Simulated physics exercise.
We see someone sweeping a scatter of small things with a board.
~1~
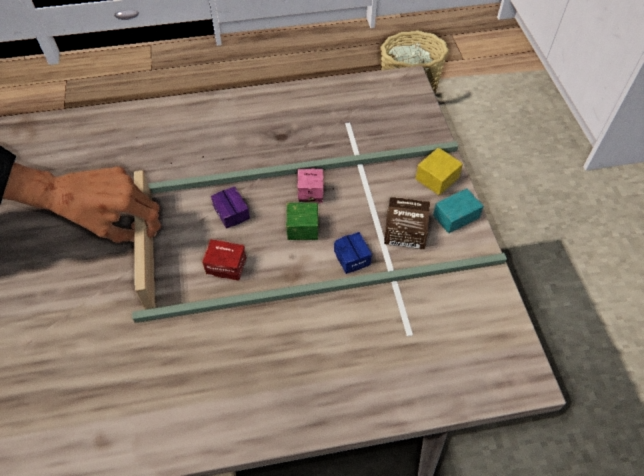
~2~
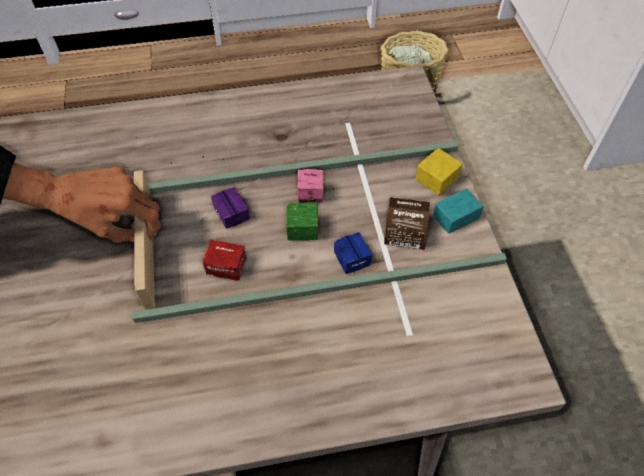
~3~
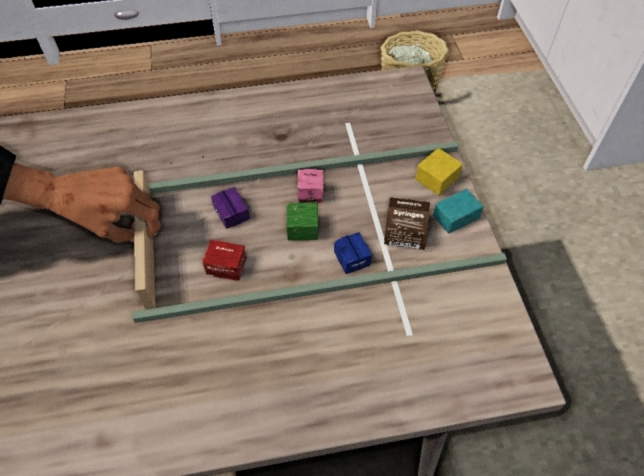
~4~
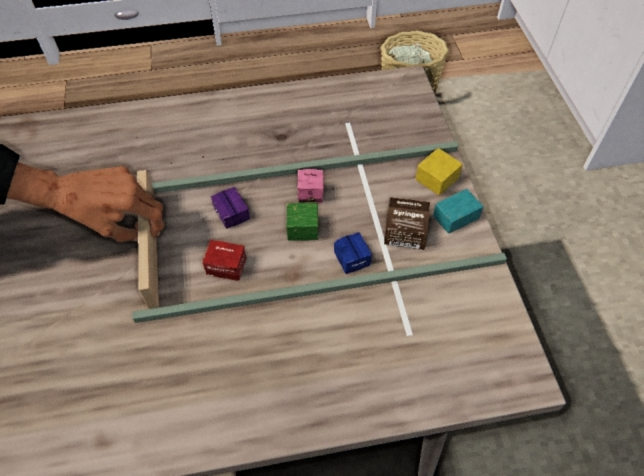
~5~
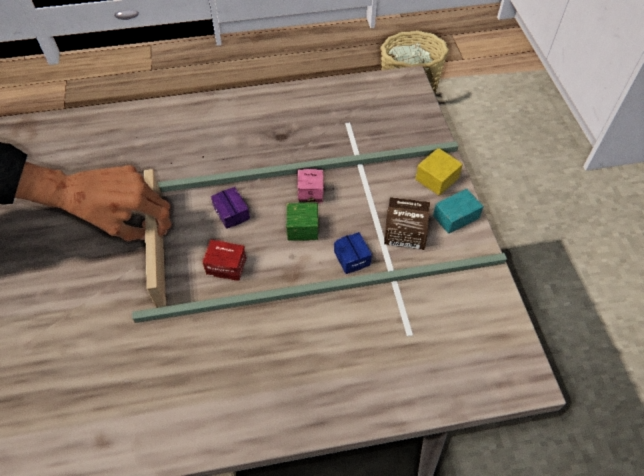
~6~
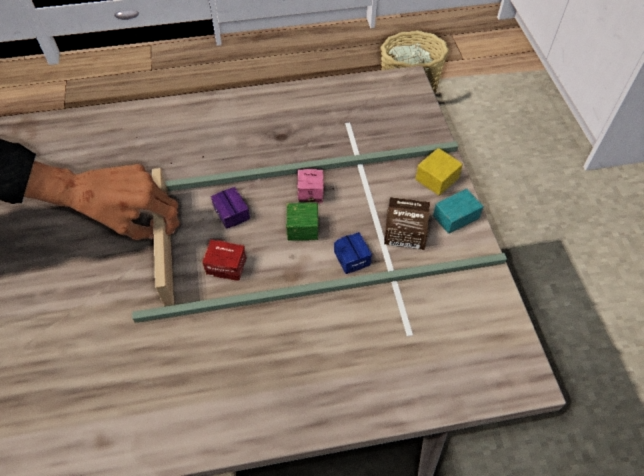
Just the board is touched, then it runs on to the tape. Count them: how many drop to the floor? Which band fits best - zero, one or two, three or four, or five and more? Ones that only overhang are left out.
The number that tip off is going to be zero.
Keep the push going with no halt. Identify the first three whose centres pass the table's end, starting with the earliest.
Earliest first - turquoise block, yellow block, brown box.
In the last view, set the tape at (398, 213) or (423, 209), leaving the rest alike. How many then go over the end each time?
You'd count 1 the first time and 2 the second.
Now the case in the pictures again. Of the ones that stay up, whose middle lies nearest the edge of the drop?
Result - foremost is the turquoise block.
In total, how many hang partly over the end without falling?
1.
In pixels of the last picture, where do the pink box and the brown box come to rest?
In the last picture the pink box sits around (403, 171) and the brown box around (443, 216).
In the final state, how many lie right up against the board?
2 in contact.
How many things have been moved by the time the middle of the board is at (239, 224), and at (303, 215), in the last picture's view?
That gives 2 for the first and 5 for the second.
Soon after, none off yet; turquoise block at rest near (458, 211); yellow block at rest near (439, 172); brown box at rest near (407, 223).
At rest, the number that fall off is zero.
